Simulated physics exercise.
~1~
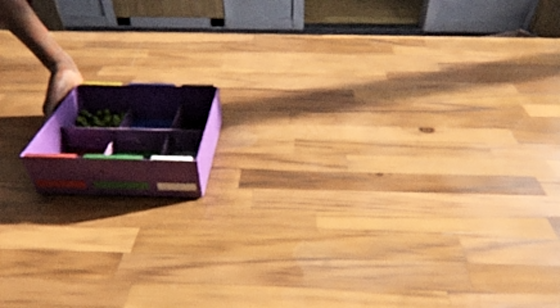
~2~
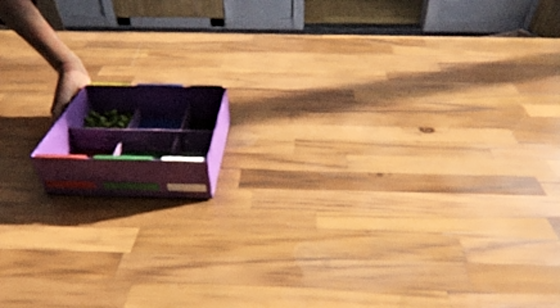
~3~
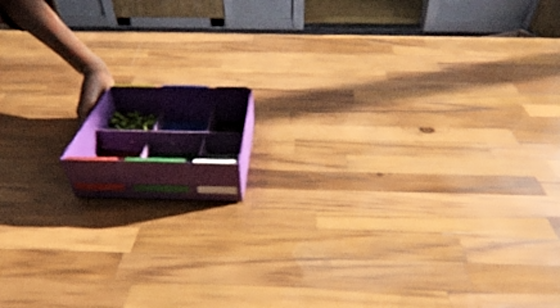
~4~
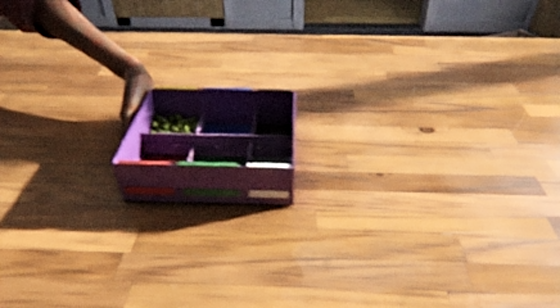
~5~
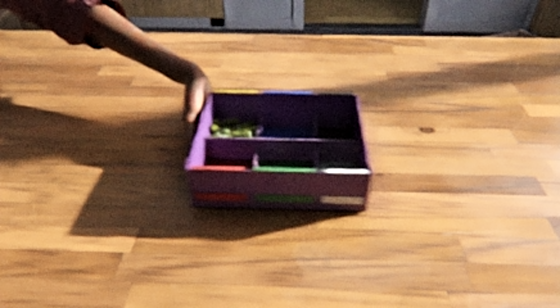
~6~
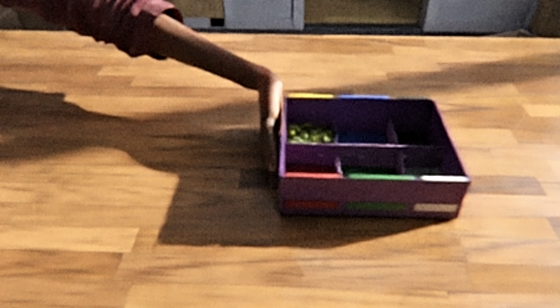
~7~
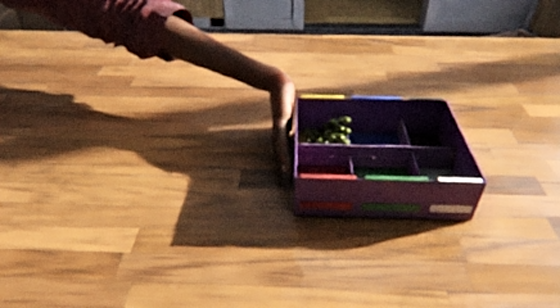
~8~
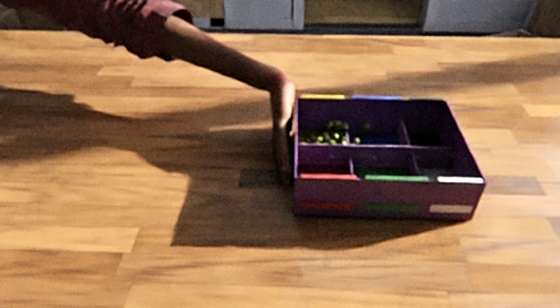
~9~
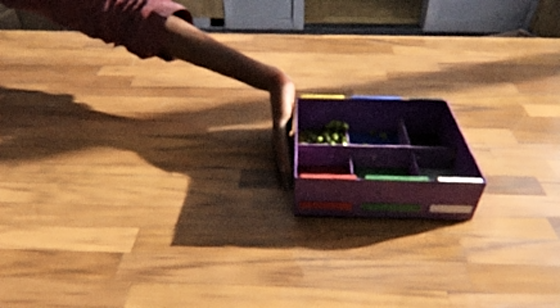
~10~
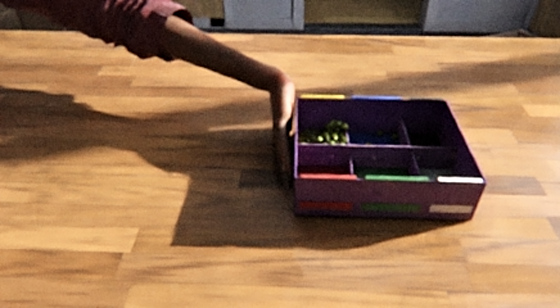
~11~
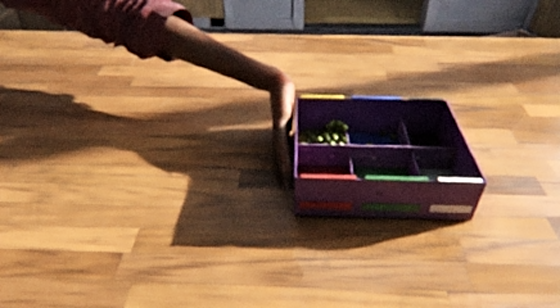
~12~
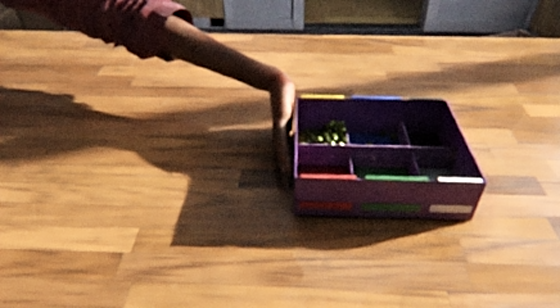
On a wooden surface, a hand slid a purple divided tray holding small green olives from left to right, then stopped and kept hold of it, with nearly all the olives still in the back left compartment.
